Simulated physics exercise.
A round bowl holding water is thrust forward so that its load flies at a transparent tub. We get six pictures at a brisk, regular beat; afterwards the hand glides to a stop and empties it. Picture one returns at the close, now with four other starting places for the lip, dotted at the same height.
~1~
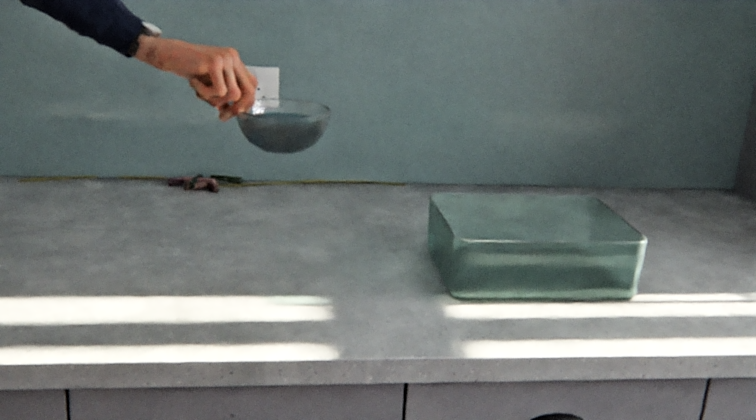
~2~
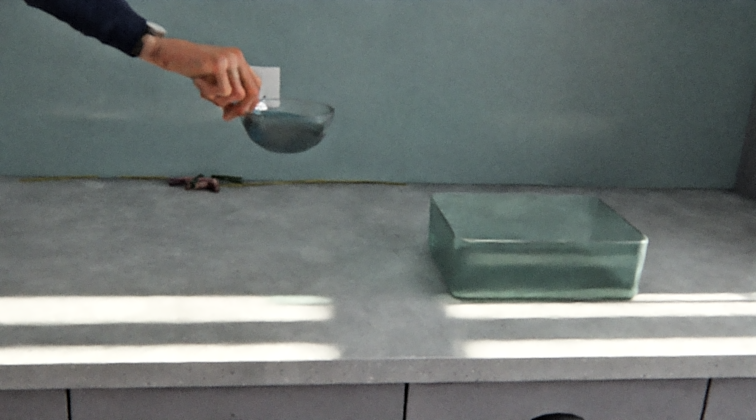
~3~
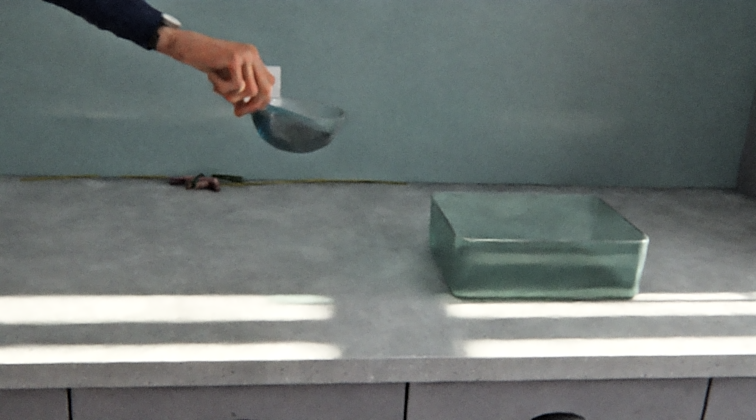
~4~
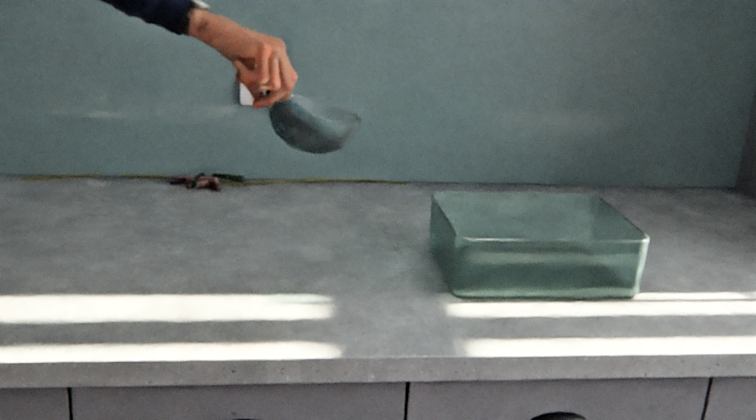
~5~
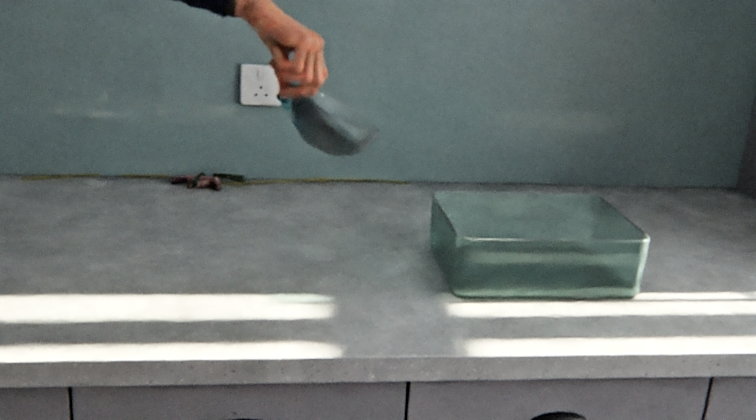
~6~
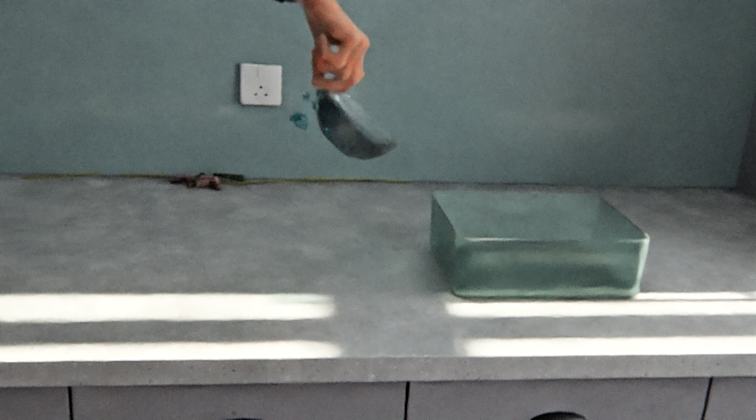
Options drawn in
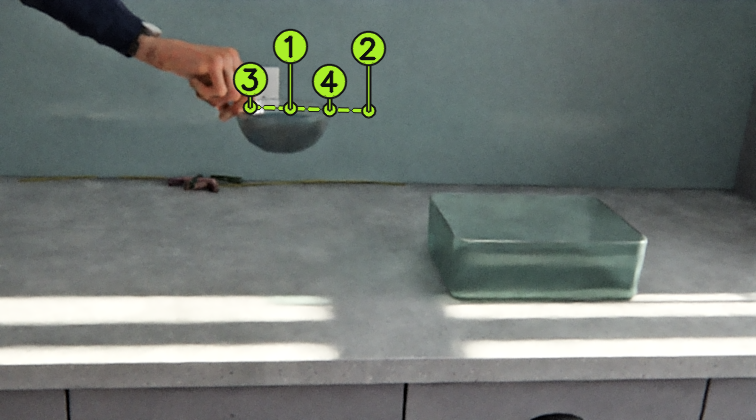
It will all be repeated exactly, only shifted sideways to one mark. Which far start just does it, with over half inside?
Use dot 1.
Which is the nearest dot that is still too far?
It is 3.
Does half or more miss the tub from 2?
No, not at all.
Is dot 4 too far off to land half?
No, that is safe.
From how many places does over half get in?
Three.
In lime, 1 at (290, 108); 2 at (368, 110); 3 at (250, 107); 4 at (329, 109).
For dot 1, about 76 % lands in the tub, 10 % falls short and 14 % goes beside or beyond.
For dot 2, about 71 % lands in the tub, 6 % falls short and 23 % goes beside or beyond.
For dot 3, about 10 % lands in the tub, 85 % falls short and 5 % goes beside or beyond.
For dot 4, about 75 % lands in the tub, 5 % falls short and 20 % goes beside or beyond.
